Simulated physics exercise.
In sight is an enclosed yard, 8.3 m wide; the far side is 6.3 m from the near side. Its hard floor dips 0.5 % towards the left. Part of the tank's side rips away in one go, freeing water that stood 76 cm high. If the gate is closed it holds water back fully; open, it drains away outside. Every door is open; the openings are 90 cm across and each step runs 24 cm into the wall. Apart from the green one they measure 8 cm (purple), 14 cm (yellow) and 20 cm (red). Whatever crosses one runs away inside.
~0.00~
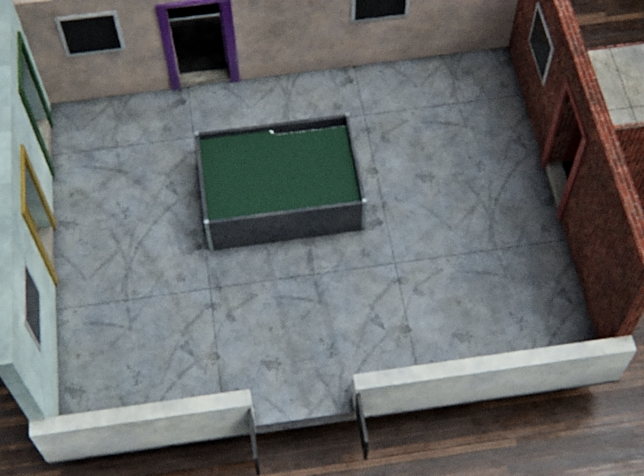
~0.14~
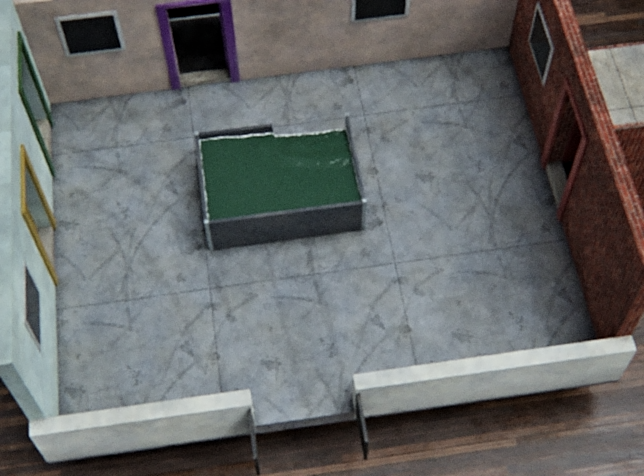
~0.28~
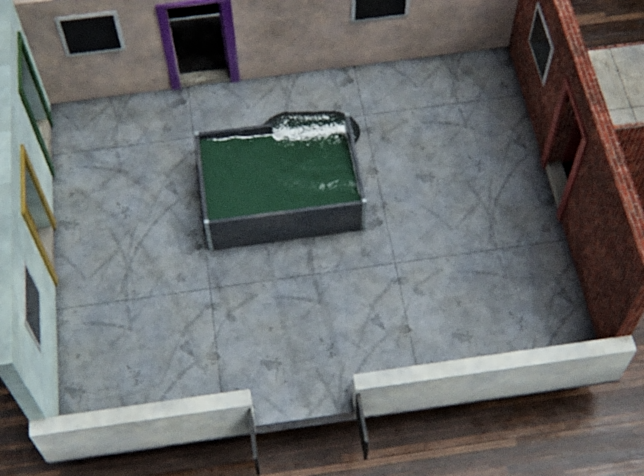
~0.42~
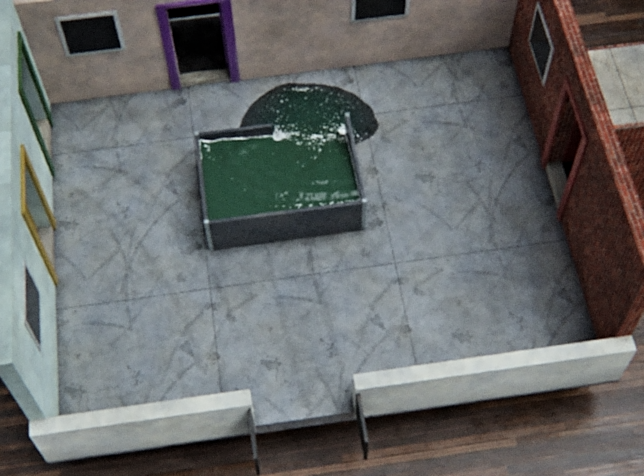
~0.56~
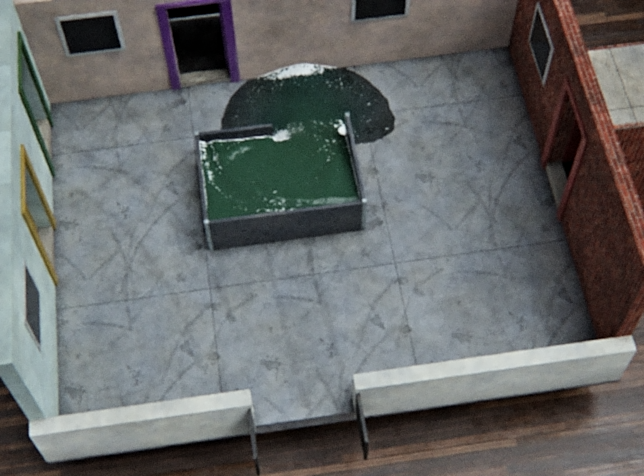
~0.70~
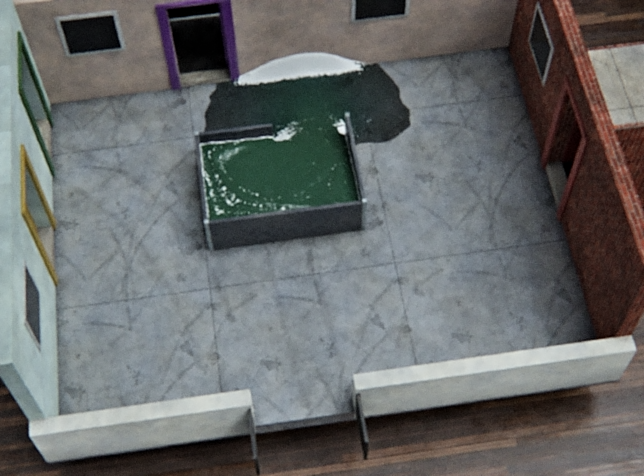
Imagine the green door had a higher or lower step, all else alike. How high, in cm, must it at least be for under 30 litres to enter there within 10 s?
At least 15 cm or so.
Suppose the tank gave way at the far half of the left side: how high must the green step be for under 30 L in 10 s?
Then roughly 24 cm.
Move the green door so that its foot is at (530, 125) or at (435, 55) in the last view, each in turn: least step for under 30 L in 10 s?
About 12.0 and 9.0 cm.
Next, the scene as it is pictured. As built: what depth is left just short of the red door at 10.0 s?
About 4.0 cm.
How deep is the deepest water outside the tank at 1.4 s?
About 50 cm.
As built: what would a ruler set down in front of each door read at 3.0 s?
Depths in cm: Purple 13, yellow 0, green 21, red 6.
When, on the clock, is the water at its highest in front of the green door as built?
At about 3.4 s.
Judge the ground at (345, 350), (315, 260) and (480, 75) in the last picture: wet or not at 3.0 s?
In turn: Dry, dry, wet.
After 1.4 s water covers 10 % of the floor, deepest (50 cm) near (304, 79); it has not reached the green door.
After 3.0 s water covers 35 % of the floor, deepest (32 cm) near (304, 79); 21 cm at the green door, 0 litres in over its 25 cm step.
After 10.0 s water covers 95 % of the floor, deepest (10 cm) near (93, 356); 7 cm at the green door, 0 litres in over its 25 cm step.
At the green door as built, the water arrived by 2.2 s and peaked near 22 cm at 3.4 s.
Run again over the same 10 s with other heights there, 54 litres in over 13 cm, 10 litres over 18 cm. The limit of 30 litres is kept from about 15 cm up.
